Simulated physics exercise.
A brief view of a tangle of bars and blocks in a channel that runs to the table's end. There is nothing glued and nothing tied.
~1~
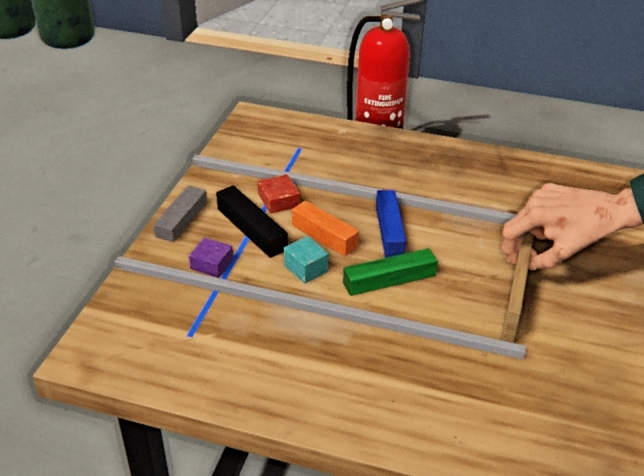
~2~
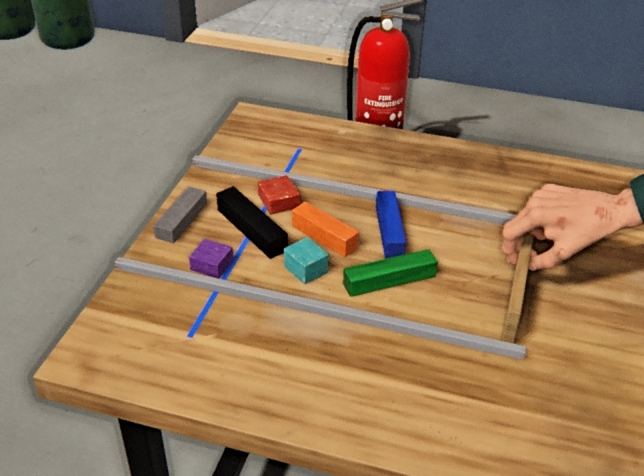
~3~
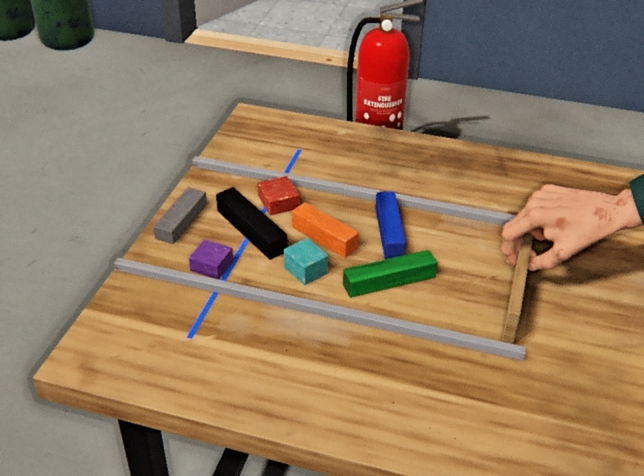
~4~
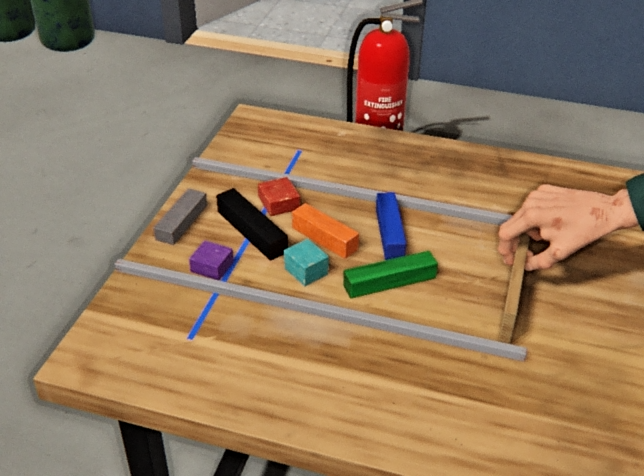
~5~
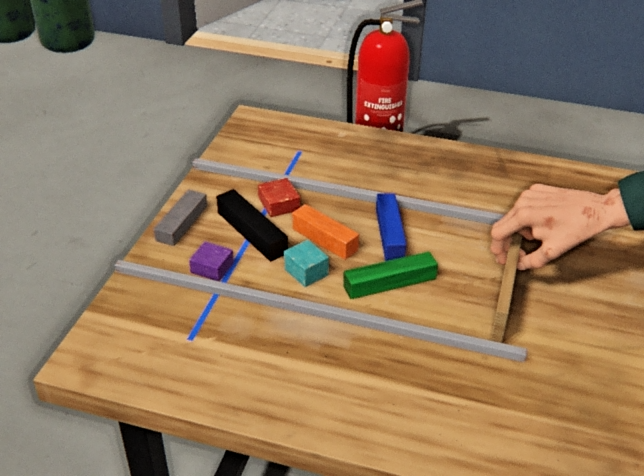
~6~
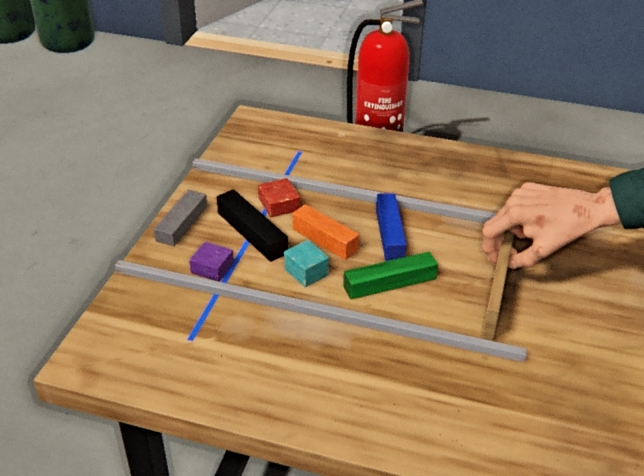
A hand held a wooden board still at the right end of a channel, then slid it slightly left toward the scattered colored blocks and bars, which stayed where they were on the table.
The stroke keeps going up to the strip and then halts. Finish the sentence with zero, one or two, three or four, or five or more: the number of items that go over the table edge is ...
The number of items that go over the table edge is zero.
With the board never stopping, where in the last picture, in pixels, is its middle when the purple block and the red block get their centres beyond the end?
About (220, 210), and (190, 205) for the other.
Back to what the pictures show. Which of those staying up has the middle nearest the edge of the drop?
Foremost: The grey bar.
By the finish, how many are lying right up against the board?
The number is 2.
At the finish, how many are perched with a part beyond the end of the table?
Overhang count: 1.
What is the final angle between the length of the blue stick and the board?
It is near 0° out of line.
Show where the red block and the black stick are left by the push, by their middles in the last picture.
The red block at (244, 183), the black stick at (199, 209).
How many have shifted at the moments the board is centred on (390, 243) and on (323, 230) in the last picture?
One spot: 2. Other spot: 6.
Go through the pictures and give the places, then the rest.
The first frame shows grey bar (181, 213); purple block (211, 258); black stick (251, 221); board (522, 267); tape (252, 229).
The second frame shows purple block (211, 258); blue stick (390, 224).
The third frame shows black stick (251, 222); red block (279, 196).
The fourth frame shows grey bar (181, 216); green stick (391, 274).
The fifth frame shows purple block (212, 261); orange bar (325, 231).
The sixth frame shows grey bar (182, 217); purple block (212, 261); black stick (252, 224); board (503, 265); tape (253, 233).
Early on, none off yet; grey bar at rest near (182, 217); purple block at rest near (212, 261); black stick at rest near (252, 224).
A while later, none off yet; grey bar at rest near (182, 217); purple block at rest near (212, 261); black stick travelled a little near (238, 219).
Finally, the number that fall off is zero.
